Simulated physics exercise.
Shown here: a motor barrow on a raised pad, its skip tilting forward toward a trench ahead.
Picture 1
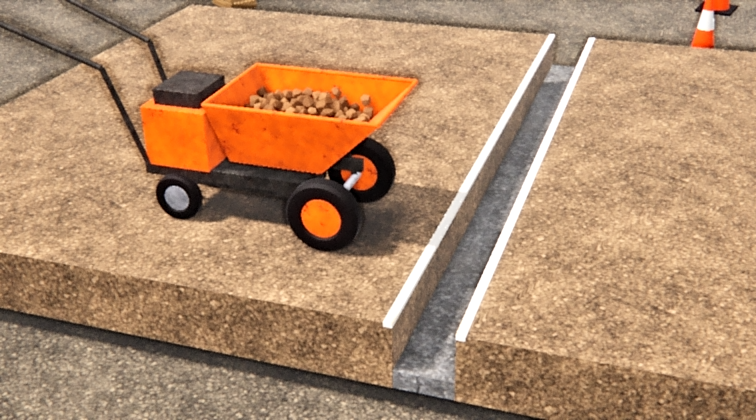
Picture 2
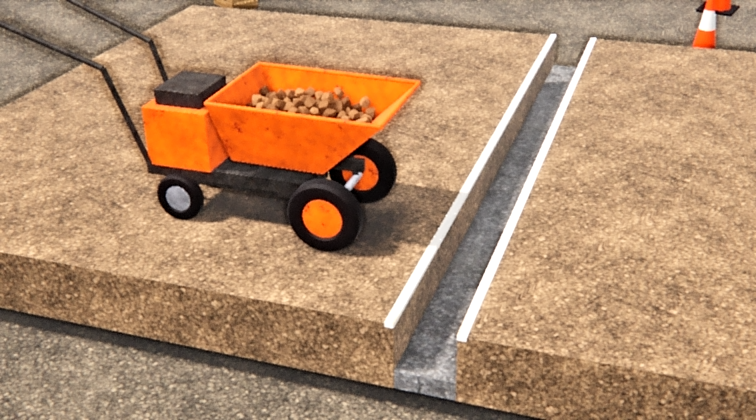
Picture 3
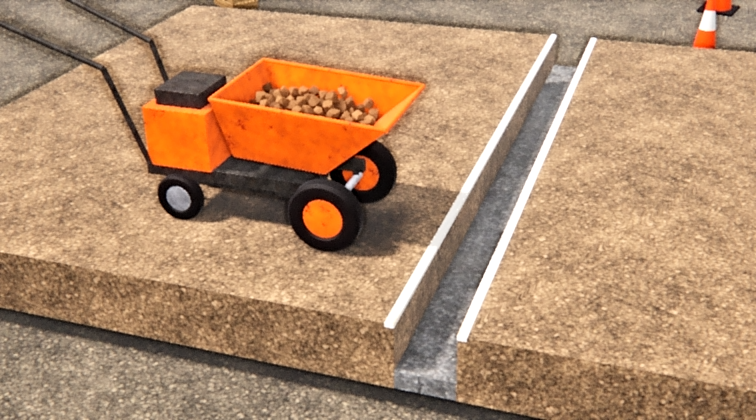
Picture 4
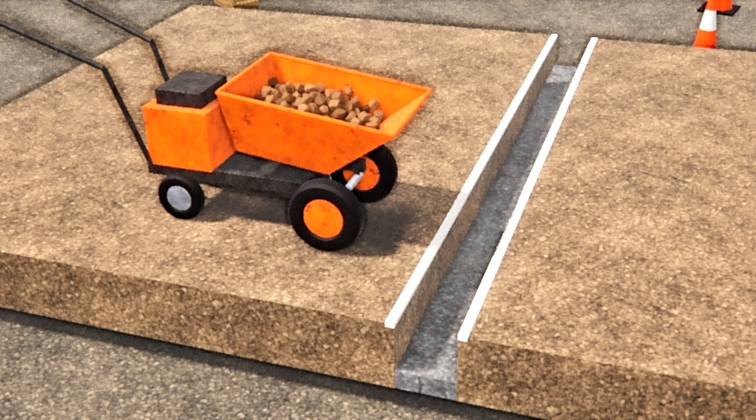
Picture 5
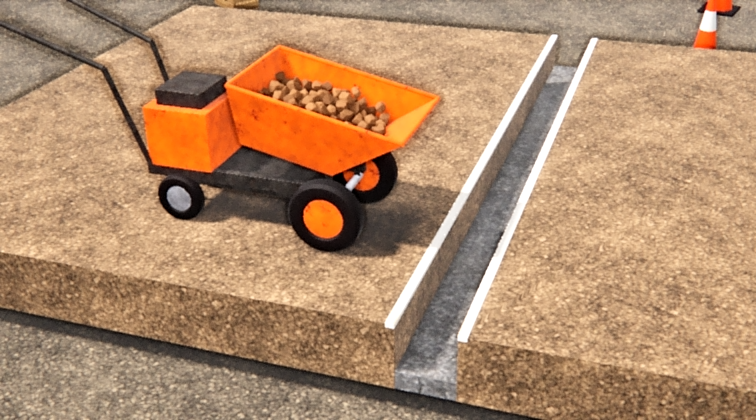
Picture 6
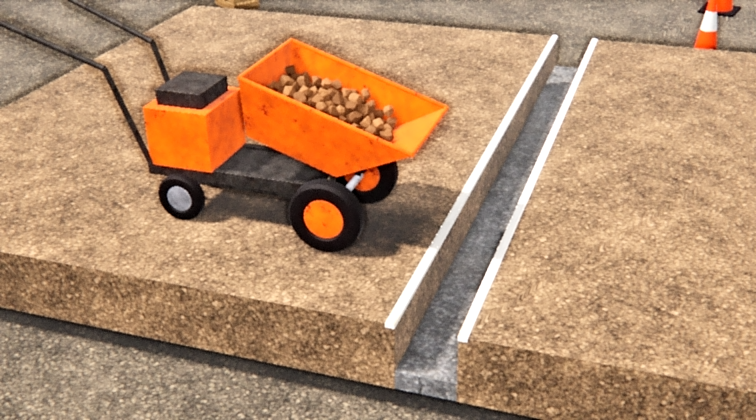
The orange skip of a motor barrow, loaded with brown clods, gradually tilts forward.
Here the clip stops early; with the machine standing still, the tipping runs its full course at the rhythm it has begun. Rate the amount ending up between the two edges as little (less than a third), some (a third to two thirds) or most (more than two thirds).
Most.
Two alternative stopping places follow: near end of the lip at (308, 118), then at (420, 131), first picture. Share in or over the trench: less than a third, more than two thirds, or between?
Spot one gives one to two thirds, spot two gives under a third.
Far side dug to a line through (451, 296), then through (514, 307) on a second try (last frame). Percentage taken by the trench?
Roughly 30 percent first and 100 percent second.
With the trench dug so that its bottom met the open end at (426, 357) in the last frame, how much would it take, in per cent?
Something close to 60 per cent.
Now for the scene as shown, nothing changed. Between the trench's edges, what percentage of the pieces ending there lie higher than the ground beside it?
It works out at about 0 percent.
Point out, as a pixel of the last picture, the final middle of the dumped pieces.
Roughly pixel (476, 270).
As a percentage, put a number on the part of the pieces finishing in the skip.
It comes to about 0 percent.
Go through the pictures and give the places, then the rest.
The first frame shows lip of the skip at (378, 126), level; top of the load at (301, 111), clay clods; first edge of the trench at (408, 288); far edge at (477, 300), the trench over half as wide as the skip, and about as deep as wide.
The second frame shows lip of the skip at (381, 127), level; top of the load at (303, 112).
The third frame shows lip of the skip at (386, 131), tipped barely; top of the load at (291, 110).
The fourth frame shows lip of the skip at (393, 136), tipped a little; top of the load at (297, 107).
The fifth frame shows lip of the skip at (402, 145), tipped a little; top of the load at (288, 104).
The sixth frame shows lip of the skip at (412, 155), tipped clearly; top of the load at (295, 89); first edge of the trench at (410, 289); far edge at (479, 301).
Soon, skip tipped steeply; all in the skip.
A while on, skip tipped right over; about two thirds in the skip; about a third in or heaped over the trench; a small part beyond it.
Towards the end, skip tipped right over; a small part in the skip; most in or heaped over the trench; a small part beyond it.
Finally, skip tipped right over; a stray few in the skip; most in or heaped over the trench; a small part beyond it.
